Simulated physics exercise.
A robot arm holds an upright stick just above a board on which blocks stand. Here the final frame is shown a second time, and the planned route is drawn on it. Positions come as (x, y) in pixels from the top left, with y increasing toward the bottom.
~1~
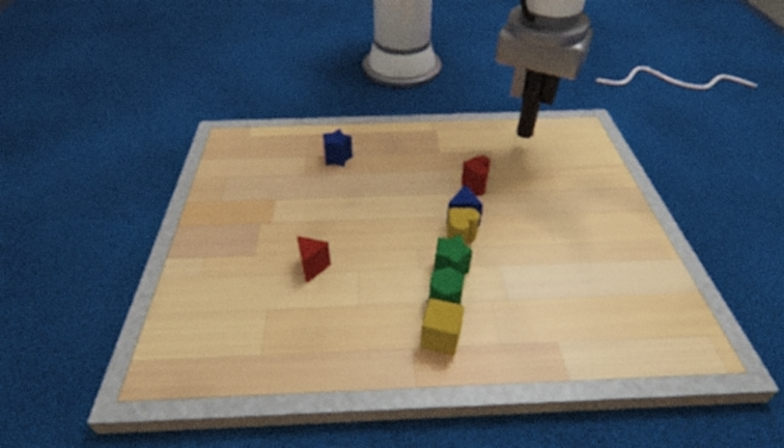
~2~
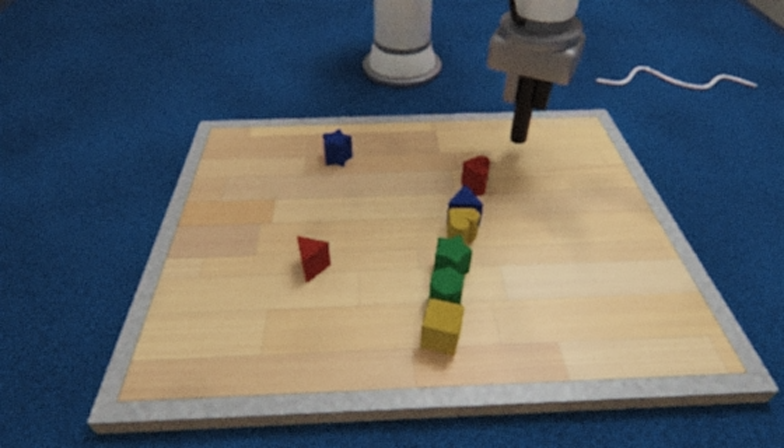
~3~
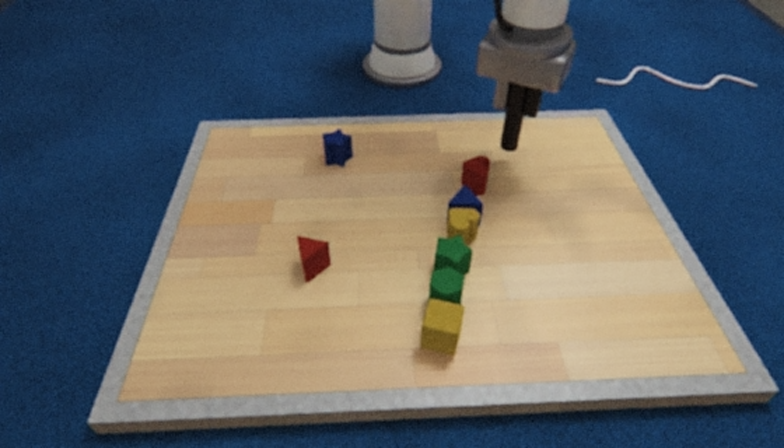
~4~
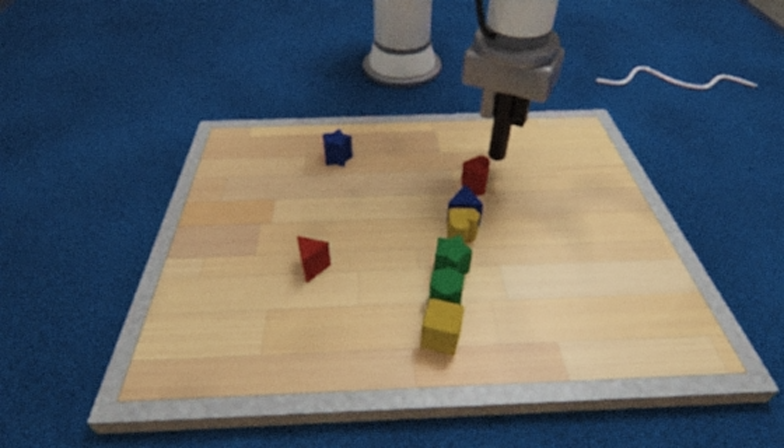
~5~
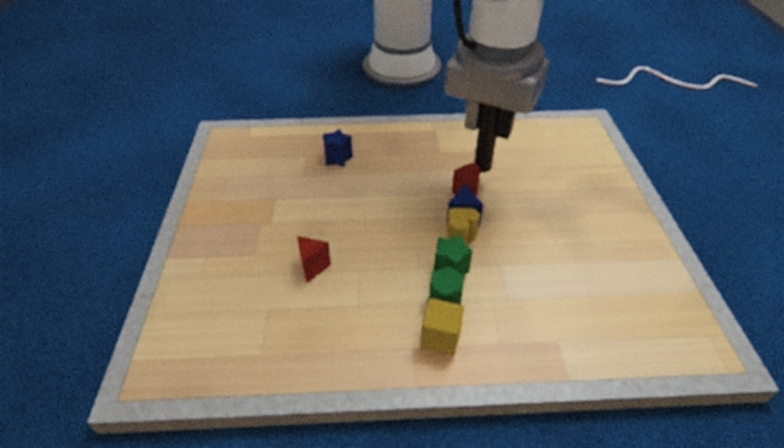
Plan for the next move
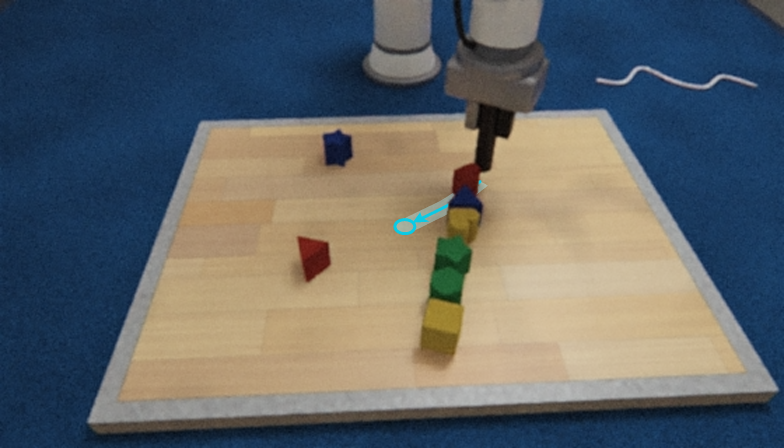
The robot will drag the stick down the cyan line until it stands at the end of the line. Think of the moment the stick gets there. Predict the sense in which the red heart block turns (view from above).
Prediction: Clockwise.
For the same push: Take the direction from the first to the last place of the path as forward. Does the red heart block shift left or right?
With start-to-end as forward, it shifts right.
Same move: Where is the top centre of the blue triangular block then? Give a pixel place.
Its top middle: (438, 208).
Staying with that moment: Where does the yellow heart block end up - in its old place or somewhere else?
By then it is displaced.
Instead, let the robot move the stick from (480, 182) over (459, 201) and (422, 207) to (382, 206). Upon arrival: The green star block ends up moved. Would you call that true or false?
That is false.
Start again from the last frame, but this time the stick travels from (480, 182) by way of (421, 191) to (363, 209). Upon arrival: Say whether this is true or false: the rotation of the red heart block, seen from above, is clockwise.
The claim does not hold.
Path on the board, from (480, 182) via (448, 205), ending at (405, 227).
The first path, step by step. One third of the way, stick (461, 183); yellow heart block (465, 222), turned 35° anticlockwise; blue triangular block (450, 205), turned 50° anticlockwise; red heart block (442, 186), turned 20° clockwise.
Two thirds of the way, stick (434, 198); yellow heart block (465, 222), turned 40° anticlockwise; blue triangular block (442, 207), turned 75° anticlockwise; red heart block (410, 196), turned 50° clockwise.
At the end, stick (405, 212); green star block in place; yellow heart block (466, 223), turned 40° anticlockwise; blue triangular block (438, 208), turned 90° anticlockwise; red heart block (379, 201), turned 95° clockwise.
